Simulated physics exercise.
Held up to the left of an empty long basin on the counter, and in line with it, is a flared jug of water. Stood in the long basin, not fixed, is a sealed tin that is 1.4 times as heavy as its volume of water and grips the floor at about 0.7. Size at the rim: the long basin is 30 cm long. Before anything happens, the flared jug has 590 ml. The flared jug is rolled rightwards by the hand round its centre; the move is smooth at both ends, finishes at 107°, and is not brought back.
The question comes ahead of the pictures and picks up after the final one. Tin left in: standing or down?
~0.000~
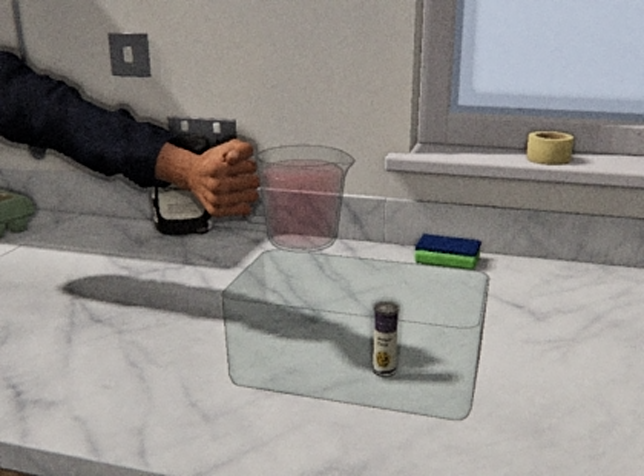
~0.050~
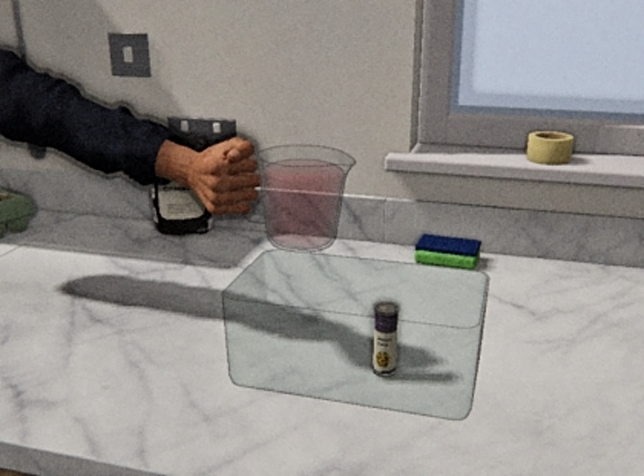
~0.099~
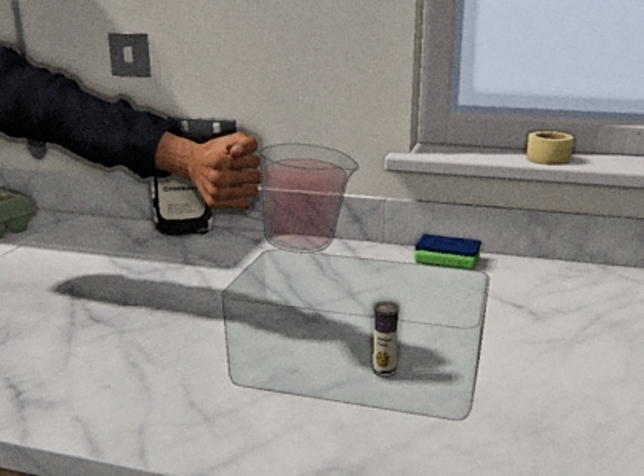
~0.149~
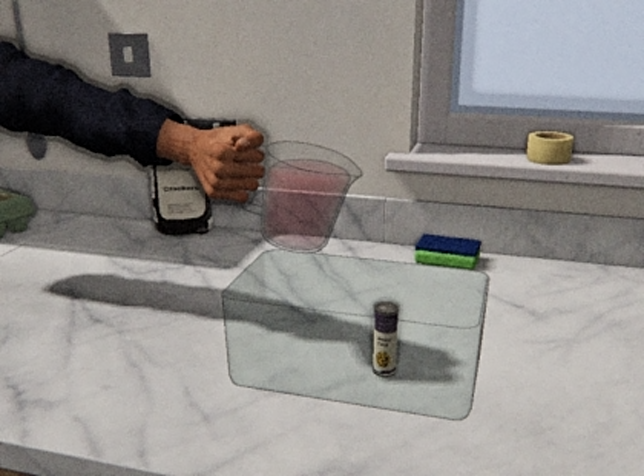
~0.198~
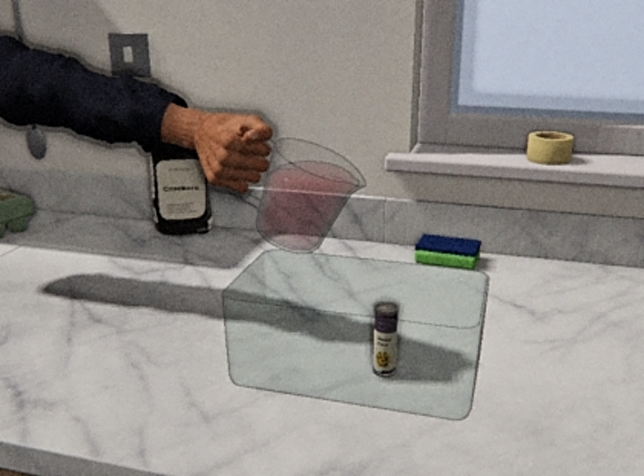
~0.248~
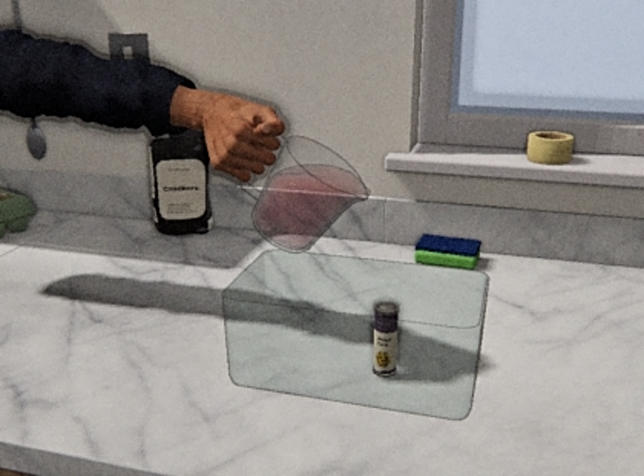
It's down.
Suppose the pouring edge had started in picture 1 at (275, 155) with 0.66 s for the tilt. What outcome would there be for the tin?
It does not tip.
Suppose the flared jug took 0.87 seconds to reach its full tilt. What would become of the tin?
Result: Tin tipped over.
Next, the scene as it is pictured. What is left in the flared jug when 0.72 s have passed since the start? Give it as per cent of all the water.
Close to 7 in a hundred.
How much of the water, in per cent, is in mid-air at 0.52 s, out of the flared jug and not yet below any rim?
About 22 per cent.
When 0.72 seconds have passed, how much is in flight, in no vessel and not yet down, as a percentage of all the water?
Something like 7 per cent is in the air then.
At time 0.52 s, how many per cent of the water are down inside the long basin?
About 30%.
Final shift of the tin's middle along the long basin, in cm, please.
Around 6.0 cm.
After 0.52 s the tilt is 96° and 48 per cent is still to pour; the tin stands where it began.
After 0.72 s the tilt is 107° and 7 per cent is still to pour; the tin stands where it began.
After 0.93 s the tilt is 107° and 0 per cent is still to pour; the tin lies on its side.
After 1.16 s the tilt is 107° and 0 per cent is still to pour; the tin lies on its side.
In the end the tin lies on its side.
